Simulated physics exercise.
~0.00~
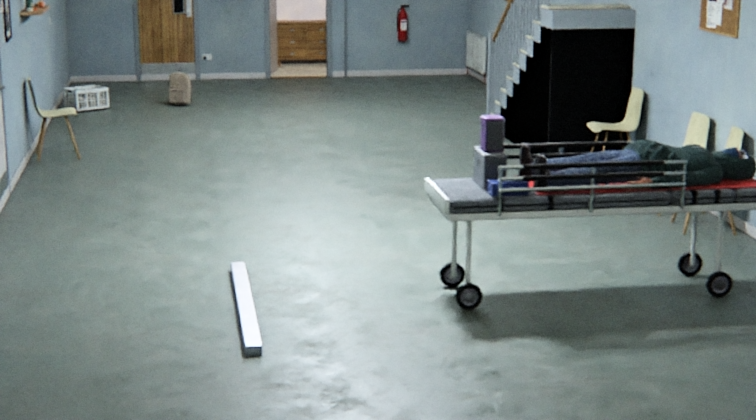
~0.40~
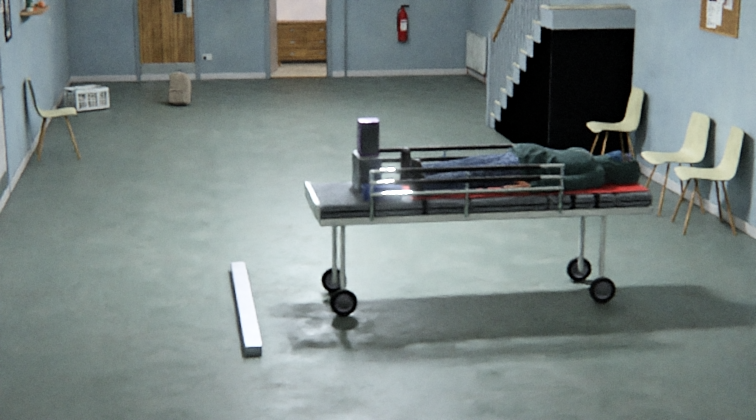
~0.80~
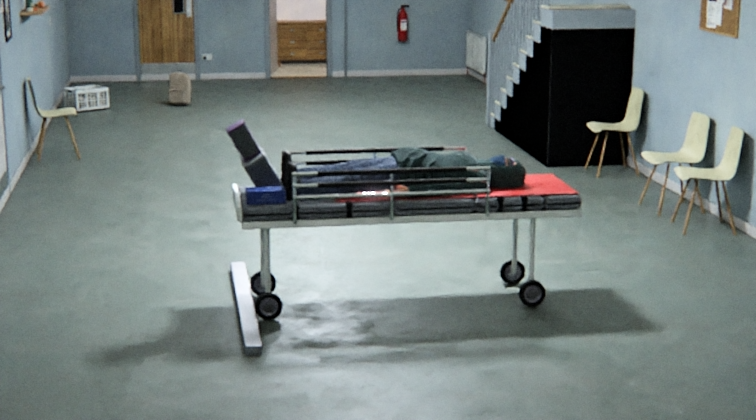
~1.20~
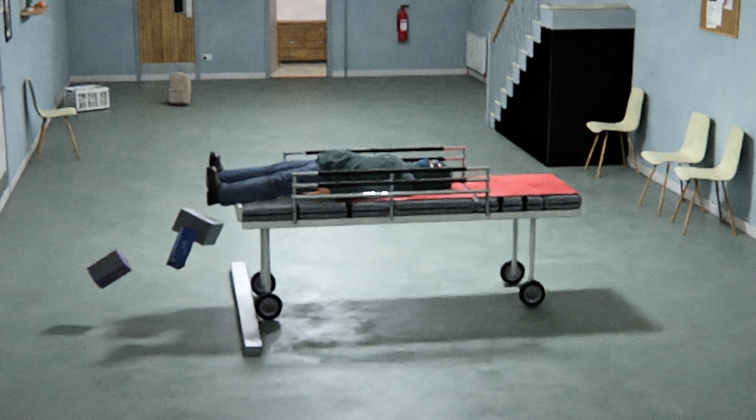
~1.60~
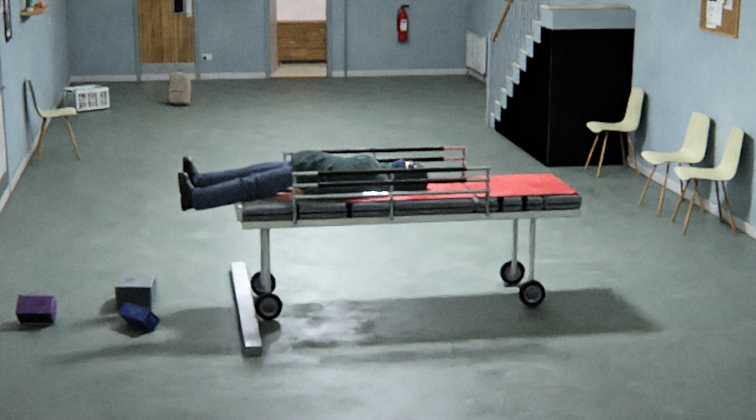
The clip opens on a wheeled trolley rolling left across a grey-green floor, carrying a limp person lying flat between side rails, with a small stack of boxy items at the foot end. It nears a pale sill lying on the floor and stops short there, staying level. The purple block and grey box lean forward as the person keeps sliding feet first. All three items, including a blue box, tumble off the left end. They come to lie on the floor beyond the sill, while the person's feet and lower legs jut past the trolley's edge.
